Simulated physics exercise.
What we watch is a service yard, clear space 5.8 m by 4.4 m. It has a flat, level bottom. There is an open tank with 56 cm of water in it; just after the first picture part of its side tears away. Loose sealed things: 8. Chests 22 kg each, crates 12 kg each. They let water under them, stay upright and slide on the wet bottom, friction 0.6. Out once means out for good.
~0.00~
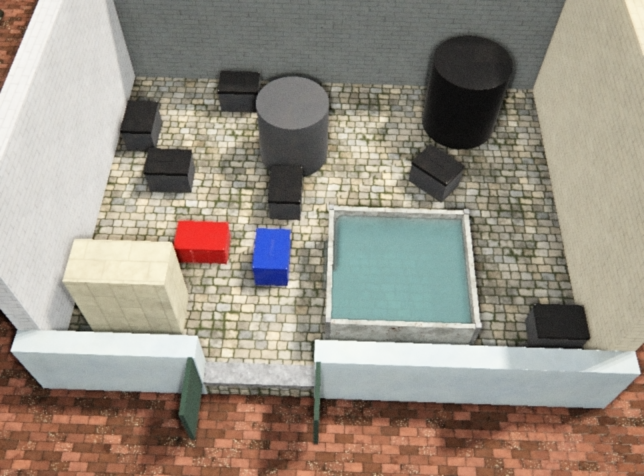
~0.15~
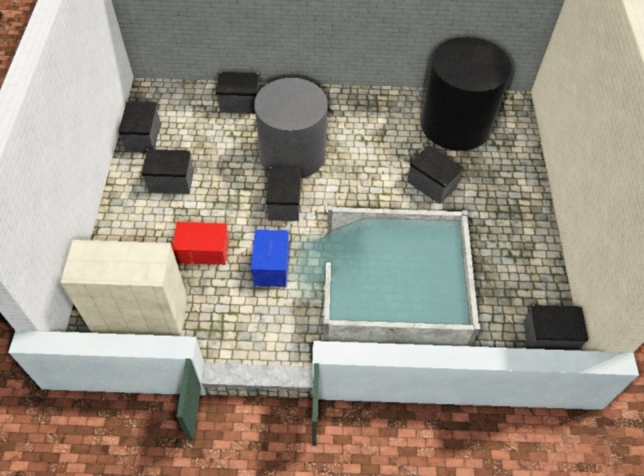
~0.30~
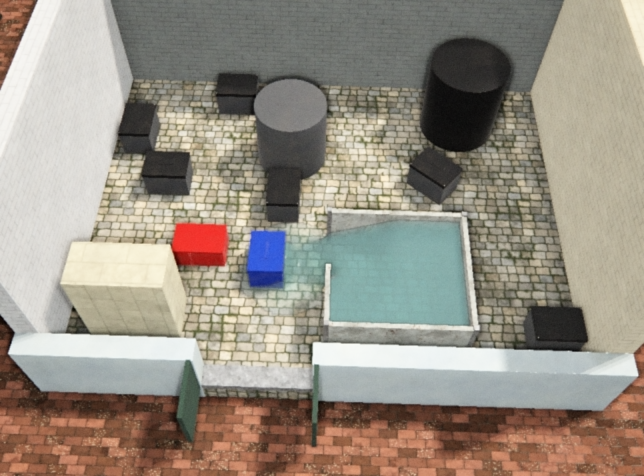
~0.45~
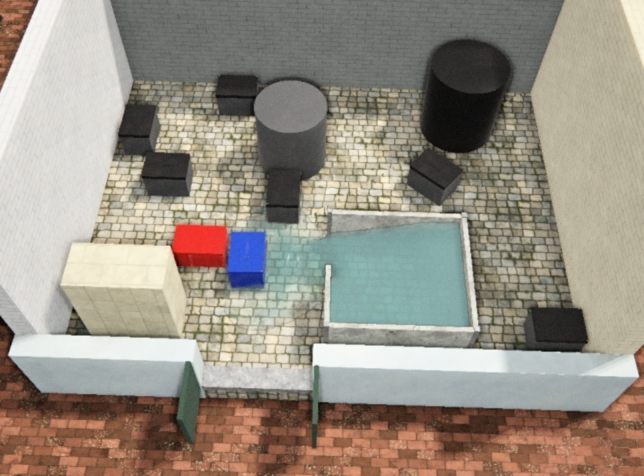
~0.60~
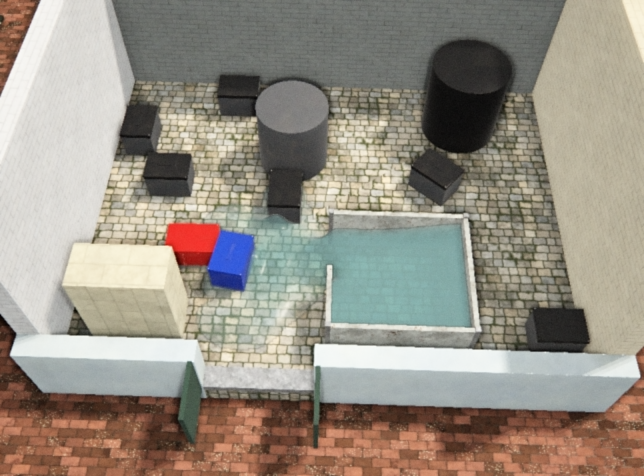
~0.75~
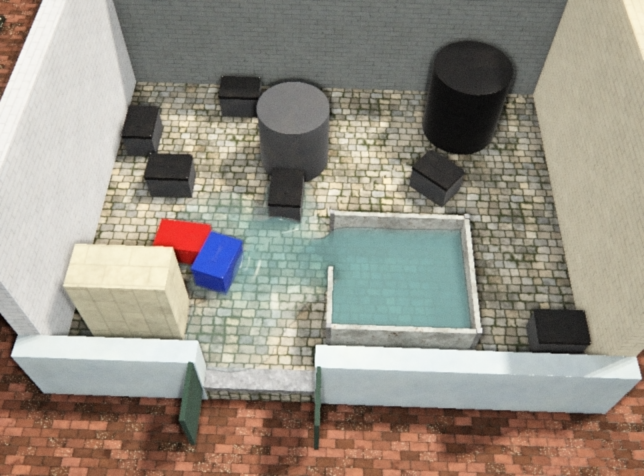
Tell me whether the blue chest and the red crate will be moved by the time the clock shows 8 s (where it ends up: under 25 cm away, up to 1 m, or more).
Blue chest: Is swept well away; red crate: Is swept well away.
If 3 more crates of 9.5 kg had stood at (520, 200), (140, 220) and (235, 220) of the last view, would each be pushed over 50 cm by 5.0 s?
First inside the limit, then outside the limit, then outside the limit.
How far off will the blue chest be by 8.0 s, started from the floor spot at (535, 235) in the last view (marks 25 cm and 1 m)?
As it turns out, it barely budges.
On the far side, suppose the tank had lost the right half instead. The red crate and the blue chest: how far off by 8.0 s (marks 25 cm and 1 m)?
Outcome - red crate: No real movement, blue chest: No real movement.
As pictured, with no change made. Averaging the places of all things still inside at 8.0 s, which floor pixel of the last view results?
Near (289, 183).
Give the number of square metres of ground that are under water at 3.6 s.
Roughly 14 m2.
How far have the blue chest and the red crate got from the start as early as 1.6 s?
Shifts by then: Around 150 and 100 cm.
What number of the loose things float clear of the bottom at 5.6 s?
Of them, 2.
After 1.6 s the blue chest is near (124, 257), 1.7 m from its start, aground; the red crate is near (114, 227), 1.1 m from its start, aground; 0 of 8 are out; 0 afloat.
After 3.6 s the blue chest is near (120, 258), 1.7 m from its start, afloat; the red crate is near (134, 217), 0.9 m from its start, afloat; 0 of 8 are out; 2 afloat.
After 5.6 s the blue chest is near (127, 243), 1.7 m from its start, aground; the red crate is near (158, 171), 1.2 m from its start, afloat; 0 of 8 are out; 2 afloat.
After 8.0 s the blue chest is near (126, 240), 1.7 m from its start, aground; the red crate is near (192, 132), 1.7 m from its start, afloat; 0 of 8 are out; 1 afloat.
